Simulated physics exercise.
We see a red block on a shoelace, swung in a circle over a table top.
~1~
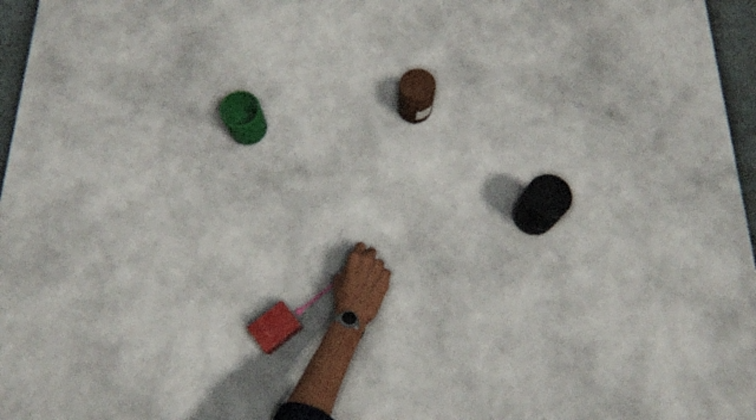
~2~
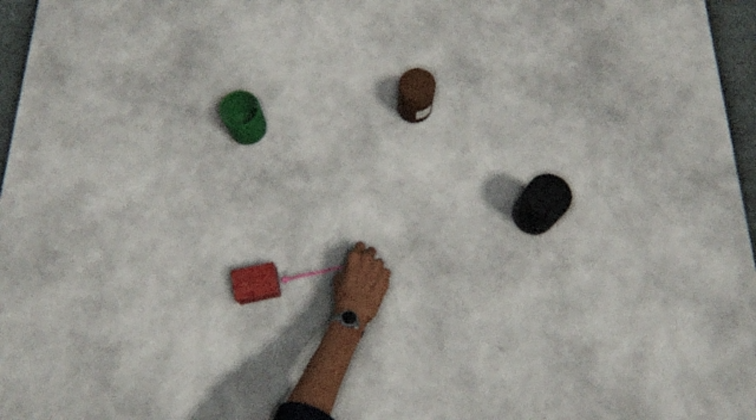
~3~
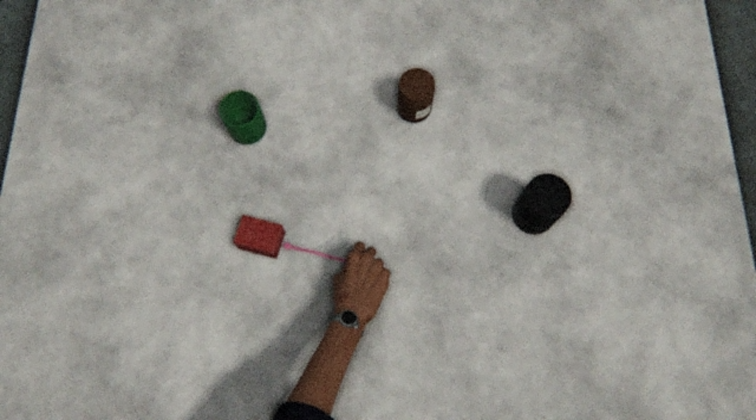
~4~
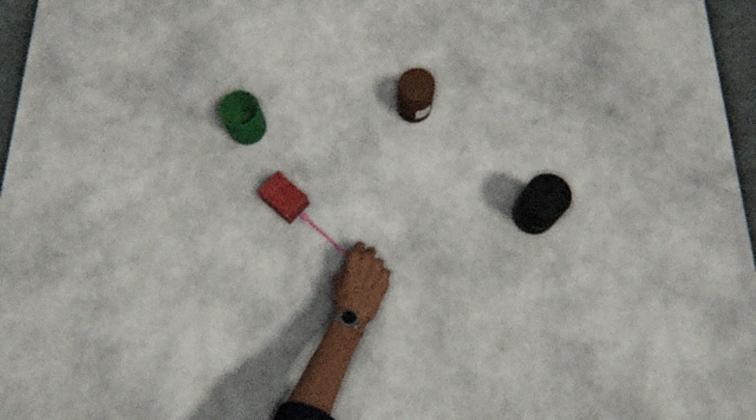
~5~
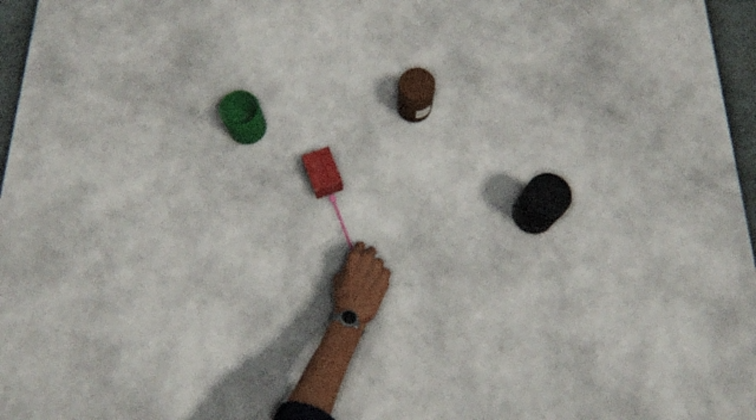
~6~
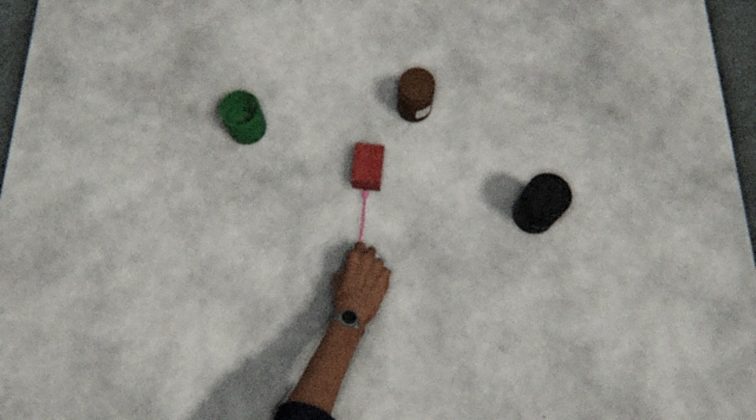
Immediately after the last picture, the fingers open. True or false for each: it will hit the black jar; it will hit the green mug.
That it hits the black jar is true; that it hits the green mug is false.
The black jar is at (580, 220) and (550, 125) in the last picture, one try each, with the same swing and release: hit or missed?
Well, in the first position it gets smacked, while in the second position it gets away.
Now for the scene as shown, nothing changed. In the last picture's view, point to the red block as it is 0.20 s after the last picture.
It is roughly at (504, 205).
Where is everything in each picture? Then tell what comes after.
In the first picture, red block (273, 326); black jar (550, 195); green mug (240, 109); brown jar (418, 84).
In the second picture, red block (254, 281).
In the third picture, red block (257, 234).
In the fourth picture, red block (282, 193).
In the fifth picture, red block (322, 168).
In the sixth picture, red block (368, 162); black jar (549, 194); green mug (239, 108); brown jar (417, 83); going round clockwise.
Then, 0.08 s later than the last view, block near (454, 189).
Then, 0.20 s later than the last view, block near (504, 205); black jar pushed aside.
Finally, block near (504, 205); black jar pushed aside. The black jar is struck and the green mug remains clear.
